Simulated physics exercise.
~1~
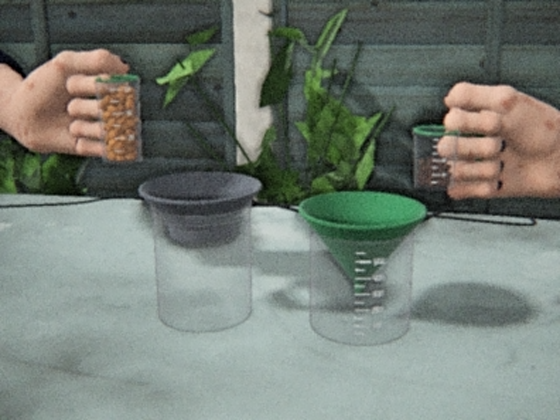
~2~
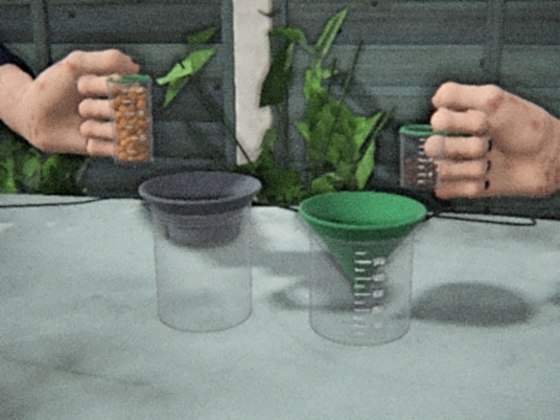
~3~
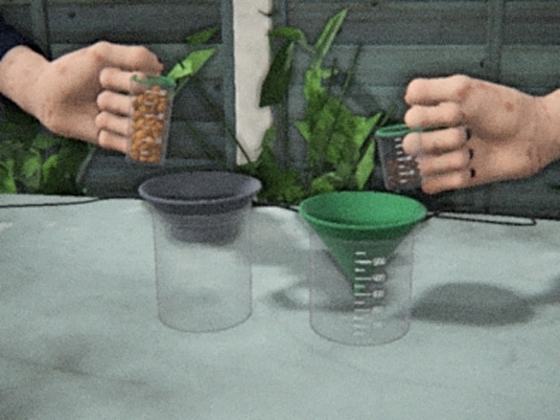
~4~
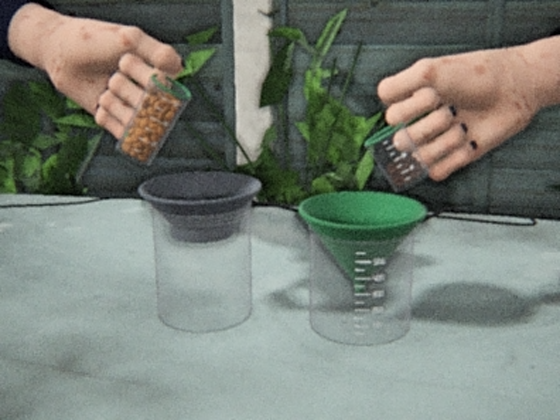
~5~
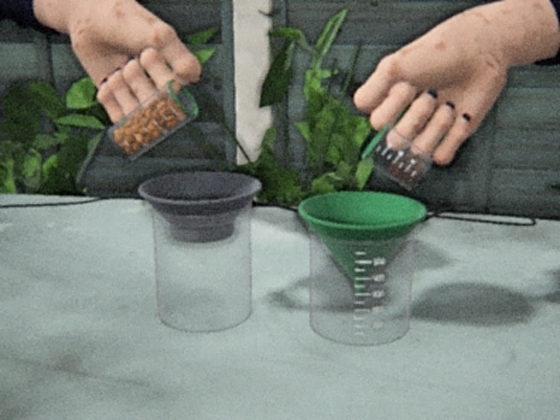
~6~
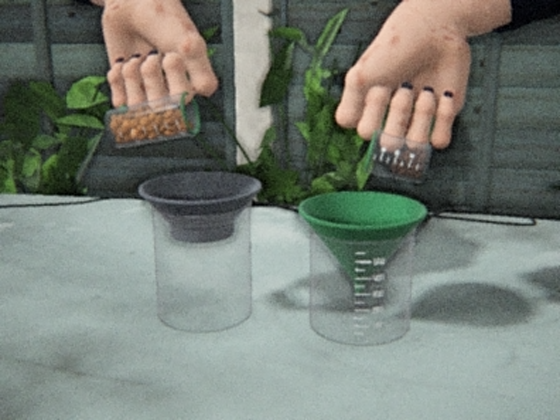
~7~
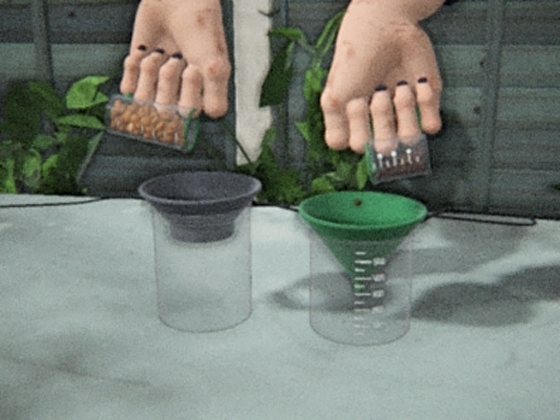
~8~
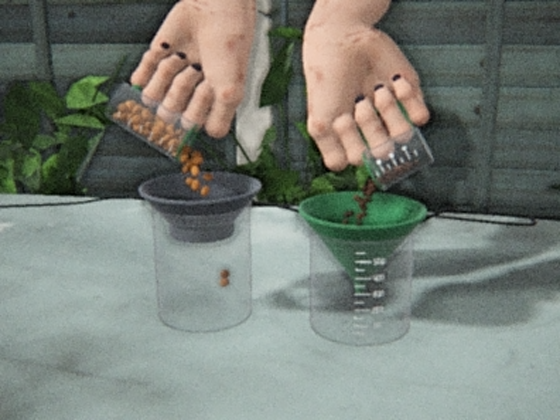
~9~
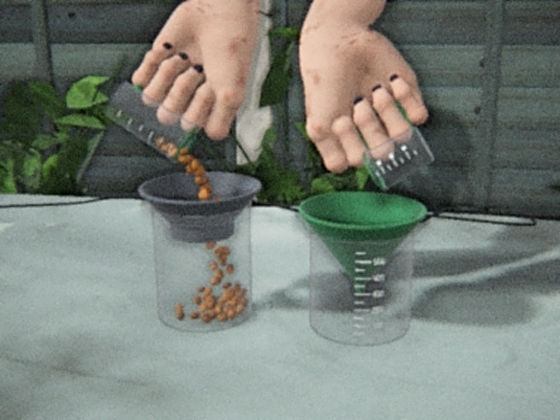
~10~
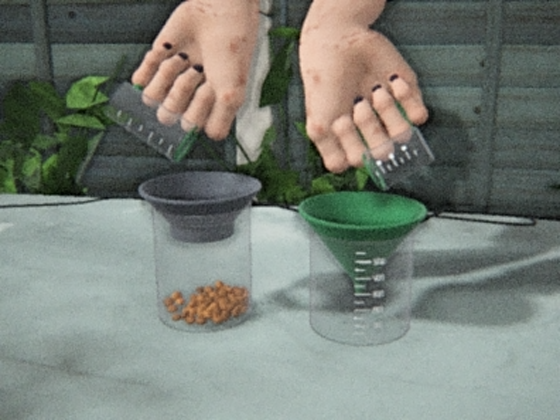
Two hands tipped small clear cups over a gray funnel and a green one, each set in a clear jar. The orange-brown pieces on the left all tumbled through into their jar, while the dark ones on the right stayed stuck in the green funnel.
